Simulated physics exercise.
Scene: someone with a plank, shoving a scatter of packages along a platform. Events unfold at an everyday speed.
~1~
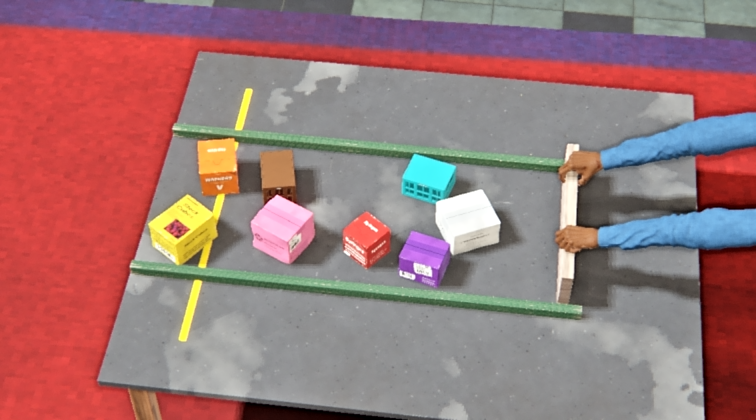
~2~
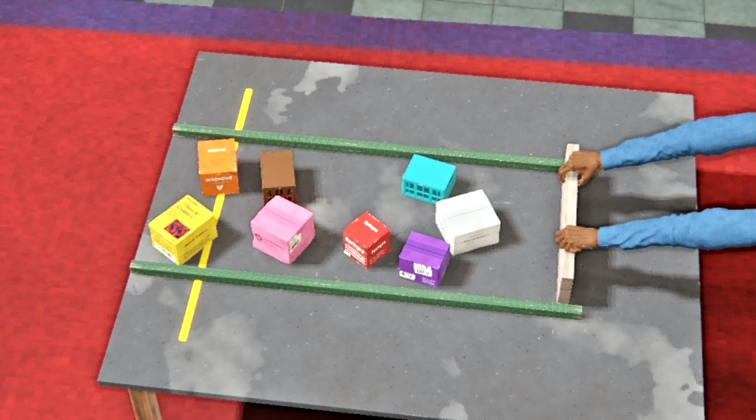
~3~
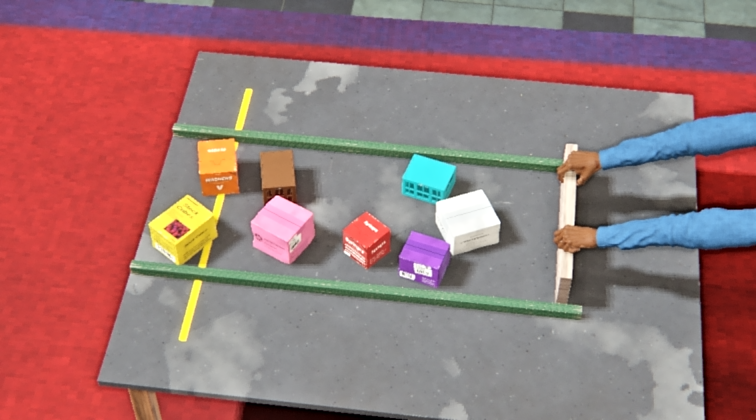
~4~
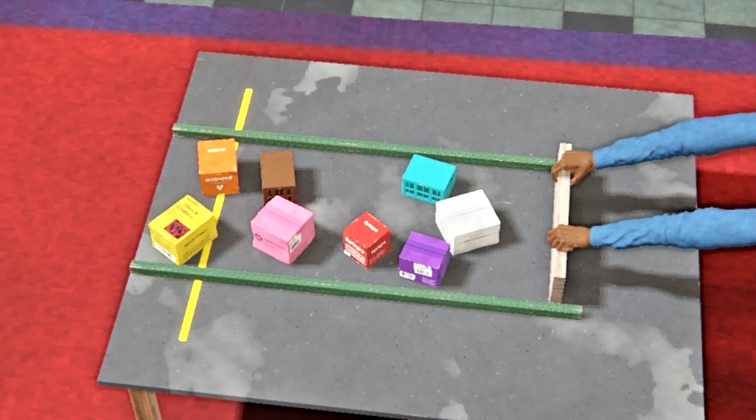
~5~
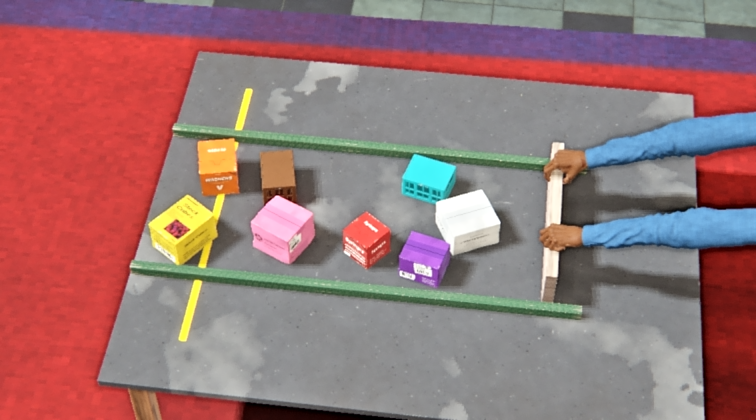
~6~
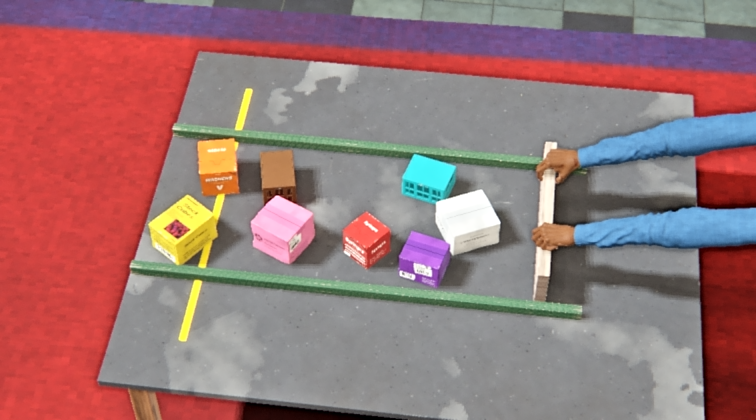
On a gray tabletop between two green rails, colorful boxes sat scattered near a yellow line while two hands held a plank at the right, then slid it slightly left without touching any of them.
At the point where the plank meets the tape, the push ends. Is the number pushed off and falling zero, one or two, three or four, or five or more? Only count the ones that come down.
The edge claims three or four.
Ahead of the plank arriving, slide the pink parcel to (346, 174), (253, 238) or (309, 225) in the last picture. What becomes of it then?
Results in order: Over the edge; not lost; over the edge.
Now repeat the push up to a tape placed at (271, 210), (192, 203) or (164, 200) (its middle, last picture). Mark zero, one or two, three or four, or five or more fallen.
First 1 or 2, then five or more, then at least five.
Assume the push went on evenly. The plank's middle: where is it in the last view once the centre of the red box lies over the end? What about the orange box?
Middle approx. at (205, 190), then approx. at (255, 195).
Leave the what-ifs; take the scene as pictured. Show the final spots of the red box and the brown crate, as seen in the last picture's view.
The red box stops around (158, 217); the brown crate around (164, 162).
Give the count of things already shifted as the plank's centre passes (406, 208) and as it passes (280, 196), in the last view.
Up to then 4, and up to the other point 8.
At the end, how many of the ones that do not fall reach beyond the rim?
The number overhanging is 2.
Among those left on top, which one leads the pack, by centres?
The brown crate.
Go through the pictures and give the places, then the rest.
Yellow box (183, 230); orange box (219, 167); brown crate (278, 178); plank (568, 224); tape (218, 205), in the first frame.
Orange box (219, 167); plank (568, 224), in the second frame.
Brown crate (278, 178); turquoise crate (429, 180), in the third frame.
Yellow box (183, 230); purple parcel (425, 260), in the fourth frame.
Orange box (219, 167); pink parcel (283, 230), in the fifth frame.
Yellow box (183, 230); orange box (219, 167); brown crate (278, 178); plank (545, 222); tape (218, 205), in the sixth frame.
Early on, none off yet; yellow box at rest near (183, 230); orange box at rest near (219, 167); brown crate at rest near (278, 178).
Finally, the number that fall off is three or four; lost, pink parcel, orange box and yellow box.
